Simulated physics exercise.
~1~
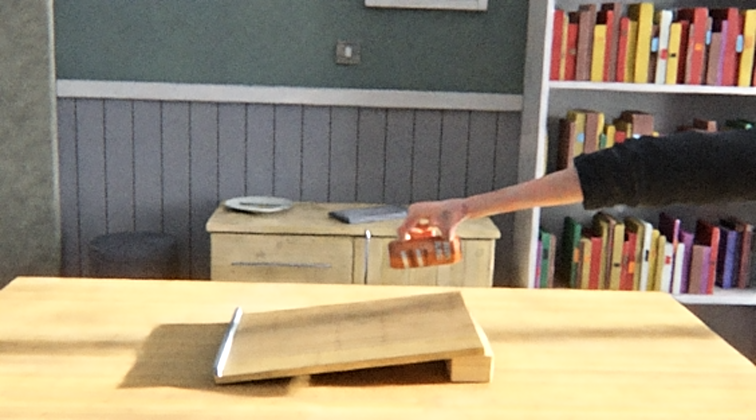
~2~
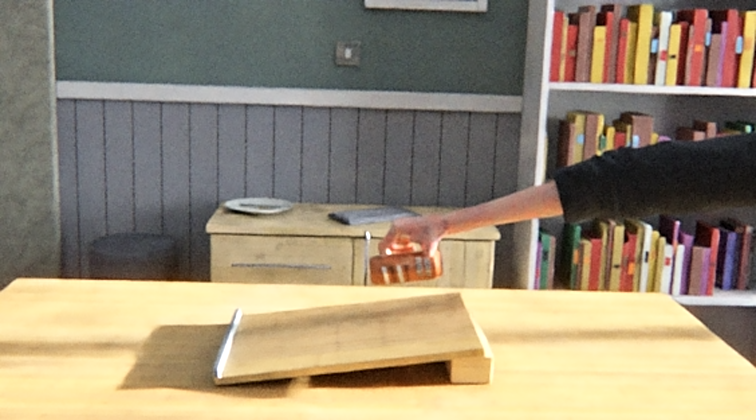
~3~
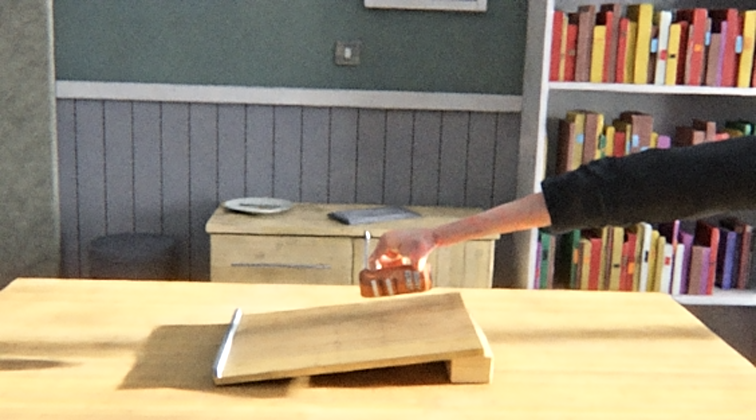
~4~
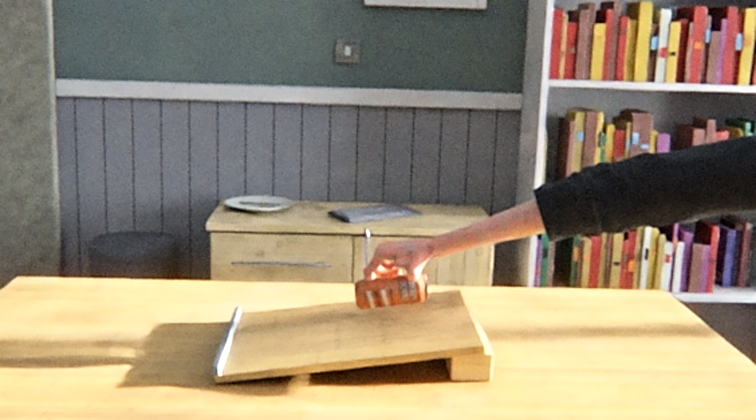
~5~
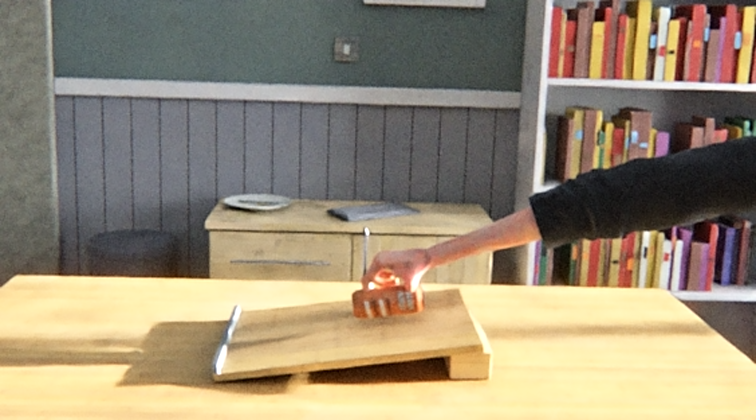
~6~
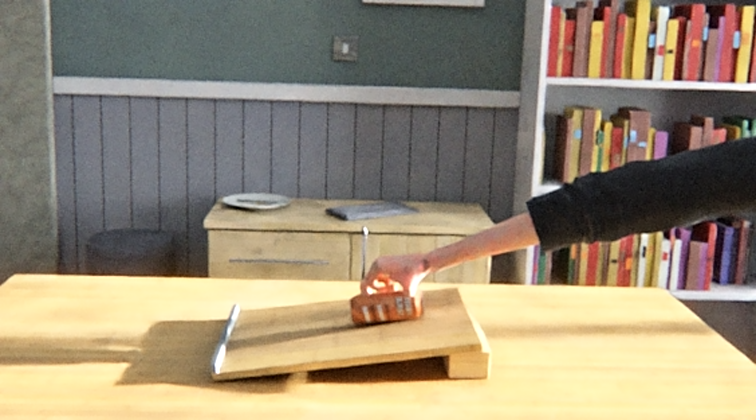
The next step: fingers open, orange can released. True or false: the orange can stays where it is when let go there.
True.
Then, 0.20 s past the last view, nothing moves.
Then, 0.40 s past the last view, orange can resting near (386, 307).
Finally, it is still in place. Final places as the last picture's camera would see them, orange can near (386, 307). The orange can remains at rest.
